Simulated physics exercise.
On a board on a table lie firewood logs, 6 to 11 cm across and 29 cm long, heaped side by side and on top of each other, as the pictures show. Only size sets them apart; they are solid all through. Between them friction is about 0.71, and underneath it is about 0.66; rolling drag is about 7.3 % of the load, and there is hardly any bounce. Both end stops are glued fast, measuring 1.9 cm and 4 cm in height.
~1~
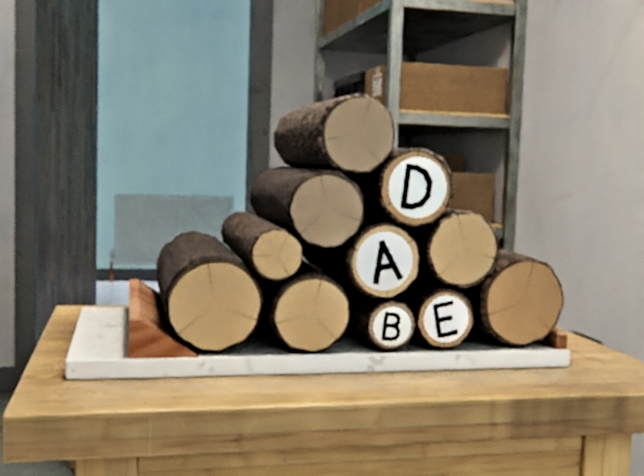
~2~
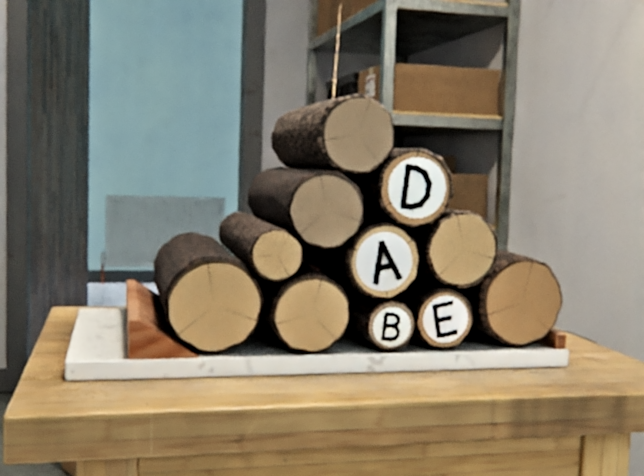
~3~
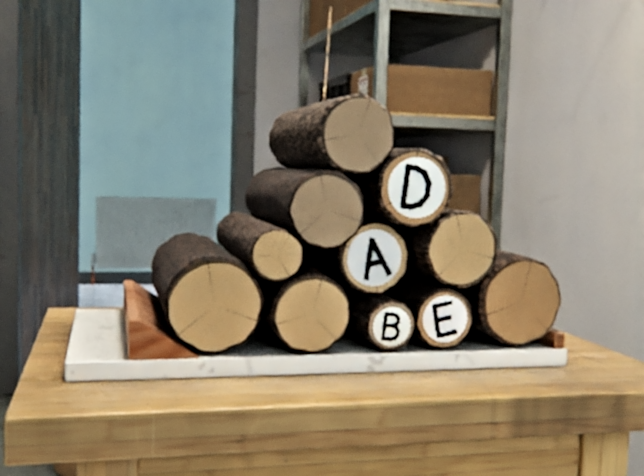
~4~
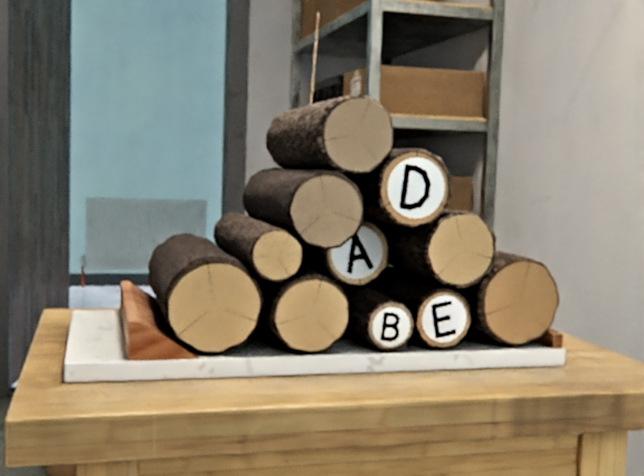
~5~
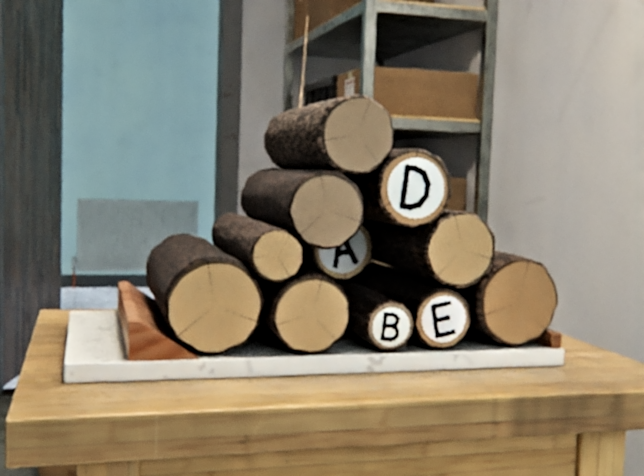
At the start, a heap of cut logs sits on a white board on a wooden table, with four ends lettered D, A, B and E. Log A then slides steadily back into the stack, sinking behind its neighbours until partly hidden, while the other logs stay still.
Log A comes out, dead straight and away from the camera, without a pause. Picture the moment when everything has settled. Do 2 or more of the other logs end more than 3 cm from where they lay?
Yes, with 2 altogether.
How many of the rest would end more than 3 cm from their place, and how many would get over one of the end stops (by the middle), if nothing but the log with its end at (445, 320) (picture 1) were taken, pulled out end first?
0, then 0.
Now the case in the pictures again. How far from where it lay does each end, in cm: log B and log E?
Log B: 0, log E: 0.
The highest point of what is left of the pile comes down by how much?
Drop in height: About 5 cm.
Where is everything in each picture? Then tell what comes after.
In the first picture, 11 logs, 5 on the base, highest (358, 134); E (446, 319), B (392, 326), A (384, 261), D (418, 188); left wedge (4 cm) (136, 320); right lip (1.9 cm) (563, 334).
In the second picture, log A has not moved yet, at (384, 262); the rest still.
In the third picture, log A is 3.5 cm out, at (374, 258); the rest still.
In the fourth picture, log A is 10 cm out, at (357, 252); the rest still.
In the fifth picture, log A is 15 cm out, hidden; the rest still.
Then, 0.50 s past the final picture, 1 now displaced over 3 cm; the one last seen at (328, 210) 2.8 cm right and 3.4 cm down.
Then, 0.60 s past the final picture, 2 now displaced over 3 cm; the one last seen at (328, 210) 6 cm right and 6 cm down.
Then, 0.90 s past the final picture, 2 now displaced over 3 cm; the one last seen at (328, 210) 7 cm right and 6 cm down.
All still, 1.3 s past the final picture, 2 moved over 3 cm; not one over the end stops; the one last seen at (328, 210) 7 cm right and 6 cm down; top of the pile 25 cm high, from 31 cm.
